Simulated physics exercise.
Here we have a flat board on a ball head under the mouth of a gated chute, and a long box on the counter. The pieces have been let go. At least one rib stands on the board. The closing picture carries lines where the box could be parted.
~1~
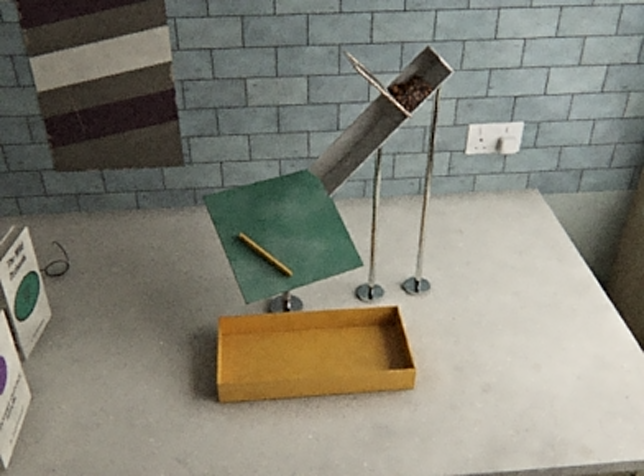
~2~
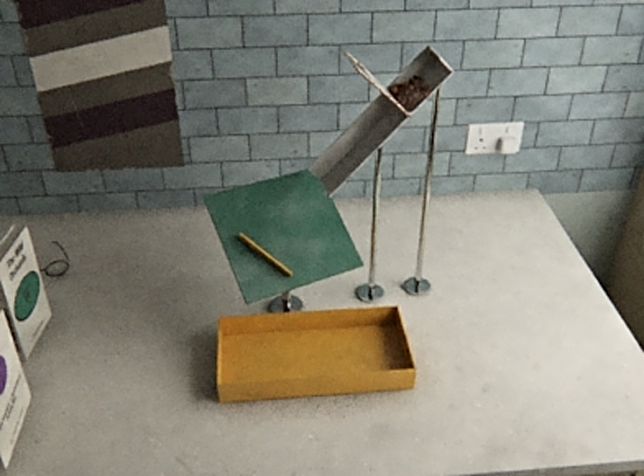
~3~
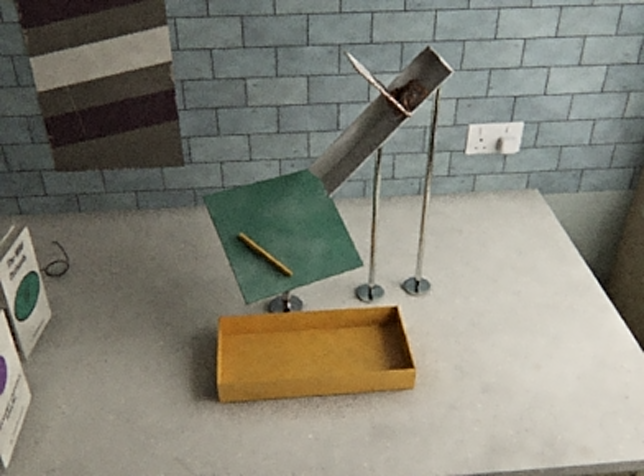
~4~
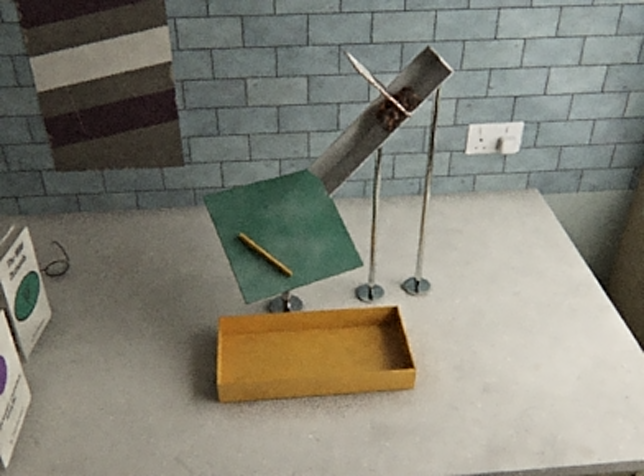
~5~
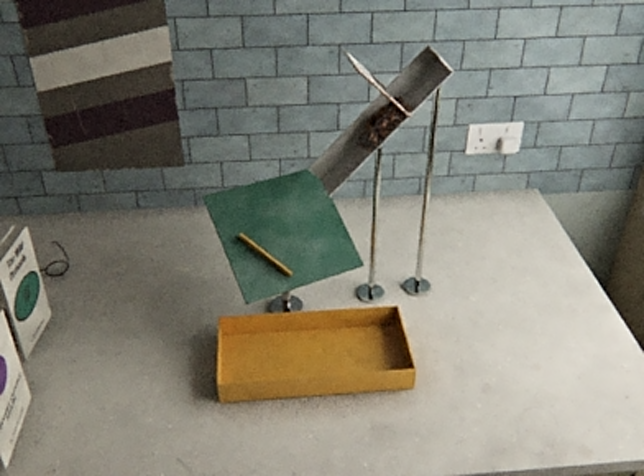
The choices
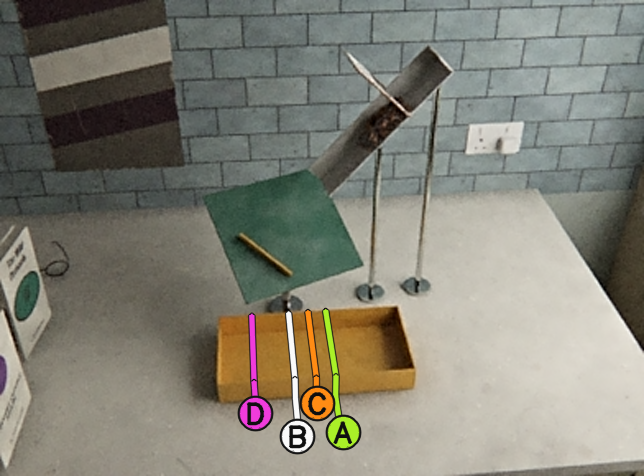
A pale grey counter against a blue-grey tiled wall, with a striped cloth hanging at the left and a white socket at the right, is seen from slightly above by a still camera. A tilted green board with a thin yellow-brown strip stands behind an open ochre box, below a grey chute on thin metal stands. The chute's flap swings up, and small brown pieces slide down the channel toward the lower left.
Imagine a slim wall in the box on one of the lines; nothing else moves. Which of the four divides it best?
Go for A.
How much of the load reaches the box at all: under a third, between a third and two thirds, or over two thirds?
Over two thirds.
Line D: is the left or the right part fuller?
Right.
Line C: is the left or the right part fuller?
Right.
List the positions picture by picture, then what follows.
In the first picture, load behind the gate at (406, 91), cereal balls; lip of the chute at (326, 189), sloping fairly steeply.
In the second picture, middle of the board at (284, 231), tilted fairly steeply; middle of its low edge at (308, 284); of its high edge at (262, 181).
In the third picture, front corners of the box at (218, 383) and (416, 369), empty; front of the load at (397, 116).
In the fourth picture, middle of the load at (398, 110); its front at (380, 123), about a quarter of the way to the lip; rib from (240, 234) to (292, 274).
In the fifth picture, middle of the load at (385, 123); its front at (361, 144), about half of the way to the lip.
On the marked copy, line A crosses the front rim at (335, 375); line B crosses the front rim at (294, 378); line C crosses the front rim at (316, 376); line D crosses the front rim at (254, 381).
With A, of what is caught, about half on the left of the divider, about half on the right.
With B, of what is caught, a stray few on the left of the divider, nearly all on the right.
With C, of what is caught, a small part on the left of the divider, nearly all on the right.
With D, of what is caught, none on the left of the divider, all on the right.
